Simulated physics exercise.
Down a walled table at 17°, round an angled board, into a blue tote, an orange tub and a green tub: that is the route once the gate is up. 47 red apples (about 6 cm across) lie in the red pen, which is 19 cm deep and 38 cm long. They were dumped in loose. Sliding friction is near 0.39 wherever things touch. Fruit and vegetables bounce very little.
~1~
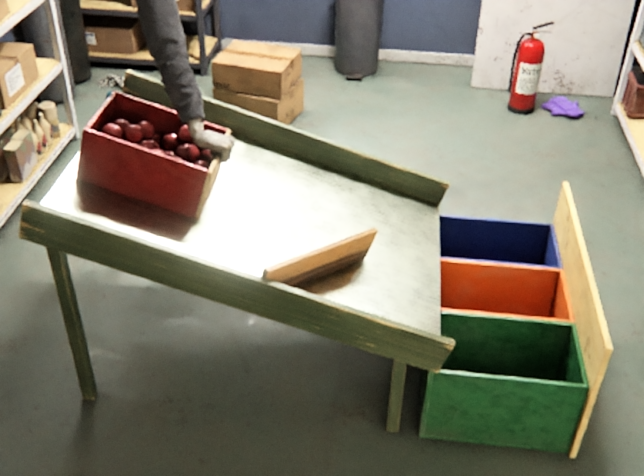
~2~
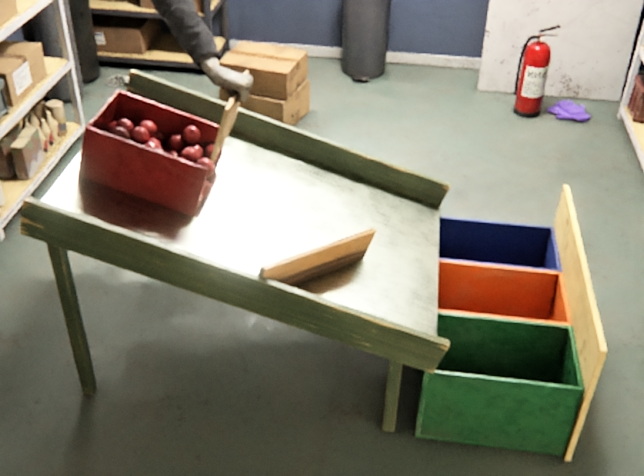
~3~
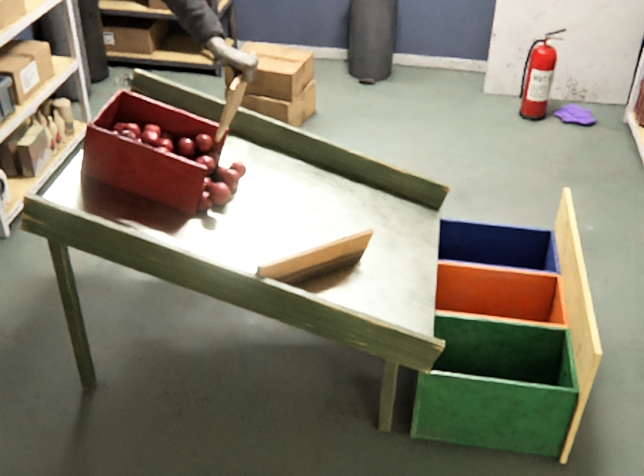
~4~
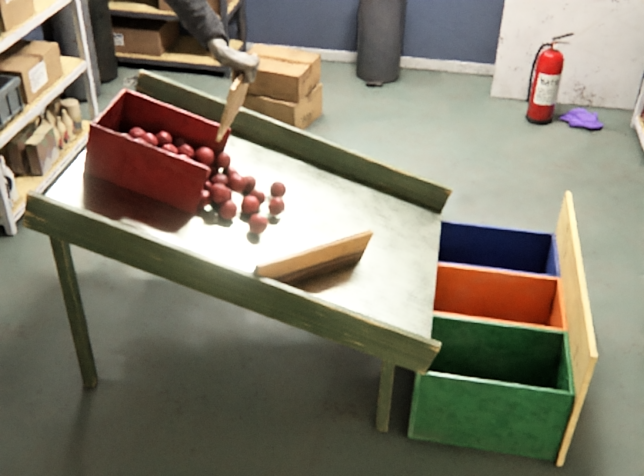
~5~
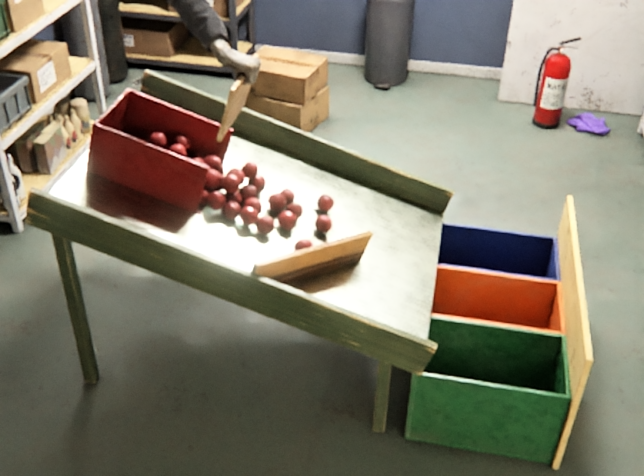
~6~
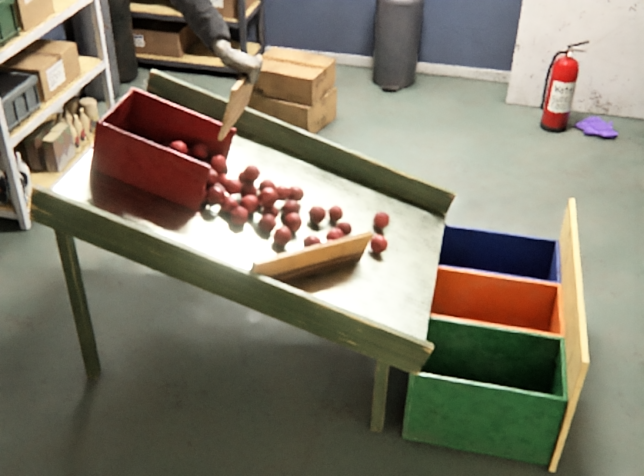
A gloved hand lifts the red pen's gate, and red apples roll down the sloping table.
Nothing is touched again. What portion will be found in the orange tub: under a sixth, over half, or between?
In the end between a sixth and a half of them are in the orange tub.
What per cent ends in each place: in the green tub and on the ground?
Roughly 0 and 0 per cent.
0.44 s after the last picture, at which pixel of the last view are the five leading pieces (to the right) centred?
Around (518, 313).
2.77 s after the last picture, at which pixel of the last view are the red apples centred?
Near (504, 323).
Then, 0.44 s after the last picture, 1 still in the red pen, 1 in the blue tote, 3 in the orange tub, 38 on the slope and 4 in the air.
Then, 1.00 s after the last picture, 11 in the blue tote, 11 in the orange tub, 19 on the slope and 6 in the air.
Then, 1.77 s after the last picture, 26 in the blue tote, 16 in the orange tub and 5 on the slope.
Outcome (2.77 s after the last picture), 28 in the blue tote and 19 in the orange tub. Asked share, 19 of 47, 40 per cent.
